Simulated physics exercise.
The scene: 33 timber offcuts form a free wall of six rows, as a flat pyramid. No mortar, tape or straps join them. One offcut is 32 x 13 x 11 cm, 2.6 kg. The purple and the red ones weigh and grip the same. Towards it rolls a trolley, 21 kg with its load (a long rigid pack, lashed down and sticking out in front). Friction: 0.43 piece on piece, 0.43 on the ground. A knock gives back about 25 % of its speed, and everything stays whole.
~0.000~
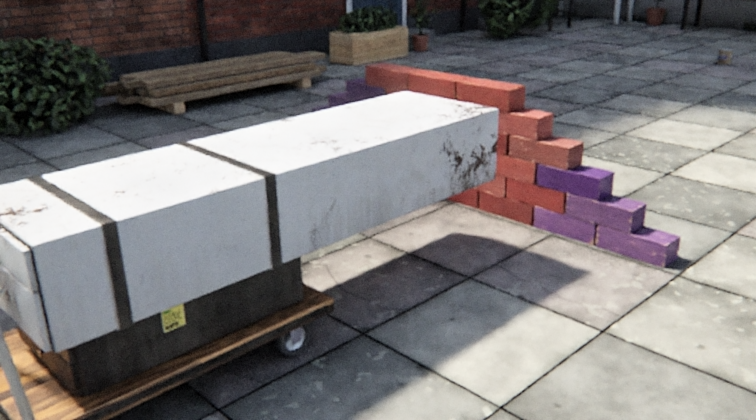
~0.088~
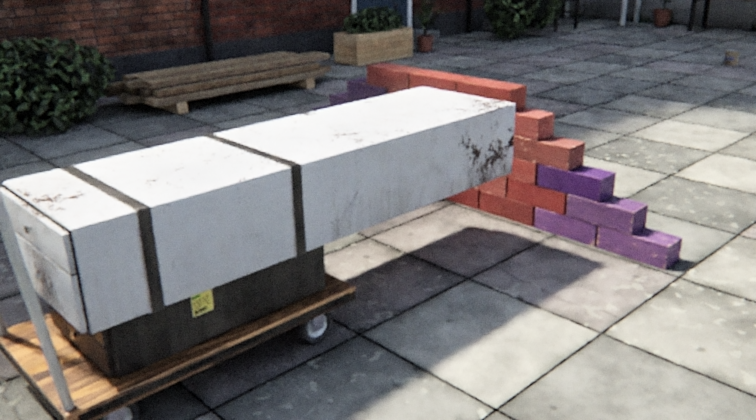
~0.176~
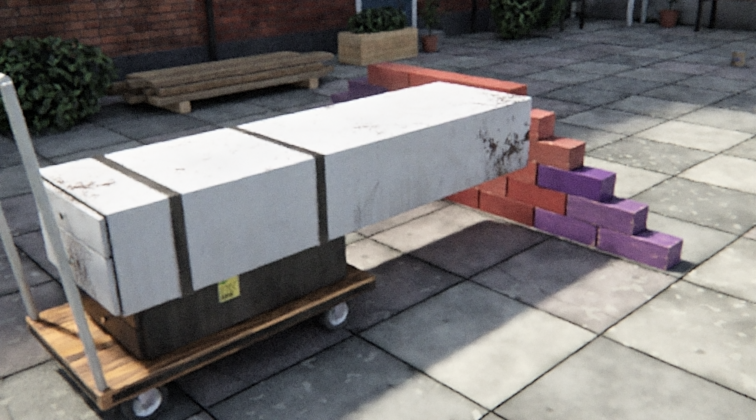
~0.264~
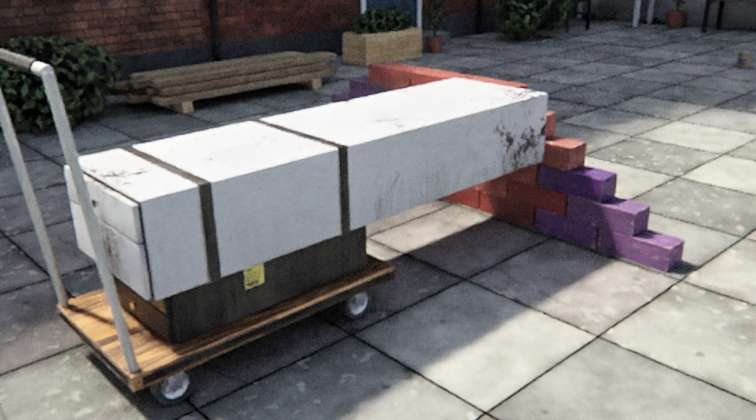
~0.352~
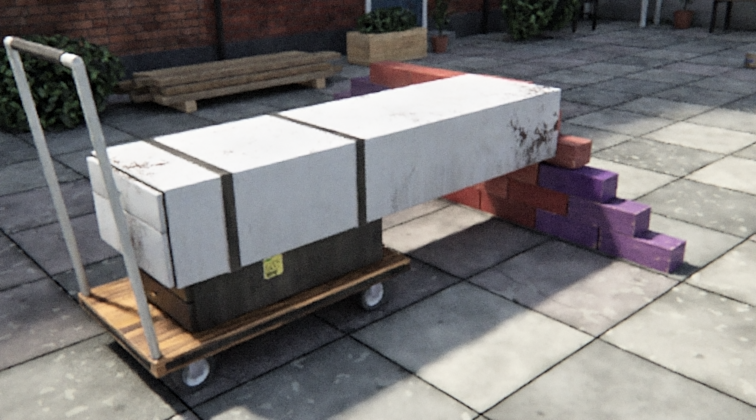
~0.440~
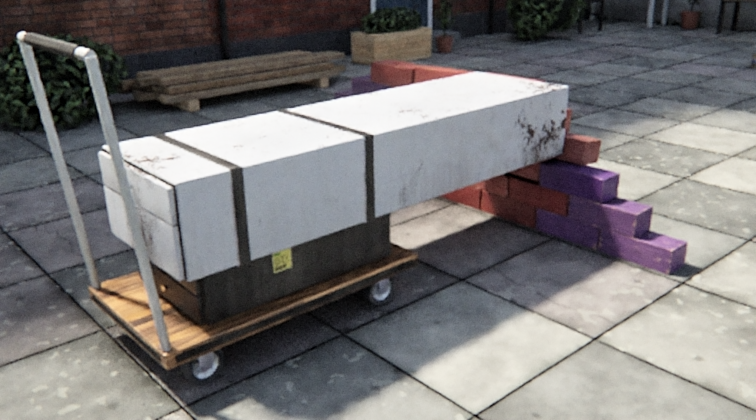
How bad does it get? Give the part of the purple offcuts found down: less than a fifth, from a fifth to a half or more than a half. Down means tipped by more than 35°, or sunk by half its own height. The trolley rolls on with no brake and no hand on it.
Ending down: Under a fifth.
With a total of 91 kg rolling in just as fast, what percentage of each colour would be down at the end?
In that case purple 0, red 30 per cent.
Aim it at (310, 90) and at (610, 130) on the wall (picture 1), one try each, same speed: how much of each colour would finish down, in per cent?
Purple 30 then 20, red 0 then 20 per cent.
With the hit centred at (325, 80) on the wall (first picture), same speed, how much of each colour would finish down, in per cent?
In that case purple 20, red 0 per cent.
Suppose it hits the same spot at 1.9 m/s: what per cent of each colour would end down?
In that case purple 0, red 30 per cent.
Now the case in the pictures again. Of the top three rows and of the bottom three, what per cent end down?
Top 50, bottom 0 per cent.
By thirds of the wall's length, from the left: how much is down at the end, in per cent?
Left 0, middle 30, right 30 per cent.
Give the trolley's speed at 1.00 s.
Near 0.3 m/s.
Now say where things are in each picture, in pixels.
In the first picture (places mark the middle of the side facing us; the camera moves round a little), load (489, 133) 41 cm short of the wall; top purple offcut (365, 94); top red offcut (482, 96); nothing disturbed.
In the second picture, load (506, 128) 29 cm short of the wall; top purple offcut (366, 94).
In the third picture, load (523, 122) 17 cm short of the wall; top purple offcut (367, 93).
In the fourth picture, load (539, 116) 6 cm short of the wall; top purple offcut (368, 93).
In the fifth picture, load (552, 112) 28 mm into the wall's line; top purple offcut (369, 92); 5 disturbed, none down.
In the sixth picture, load (559, 109) 8 cm into the wall's line; top purple offcut (370, 91); steepest lean 8°, the offcut at (592, 153); 7 disturbed, none down.
After 0.52 s, load 11 cm past the wall's line, still rolling; none of the 13 purple offcuts down (0 of 33 in all colours); top purple offcut unmoved; top red offcut leaning 15°.
After 0.66 s, load 16 cm past the wall's line, still rolling; none of the 13 purple offcuts down (6 of 33 in all colours); top purple offcut unmoved; top red offcut leaning 51°, 14 cm lower.
After 0.80 s, load 21 cm past the wall's line, still rolling; none of the 13 purple offcuts down (7 of 33 in all colours); top purple offcut unmoved; top red offcut on its side.
After 1.00 s, load 27 cm past the wall's line, still rolling; none of the 13 purple offcuts down (7 of 33 in all colours); top purple offcut unmoved; top red offcut on its side.
At rest (1.6 s), load 41 cm past the wall's line, still rolling; none of the 13 purple offcuts down (7 of 33 in all colours); top purple offcut unmoved; top red offcut on its side. That is 0 per cent. As the last picture would show them, middles, top purple offcut near (378, 89), top red offcut near (543, 165).
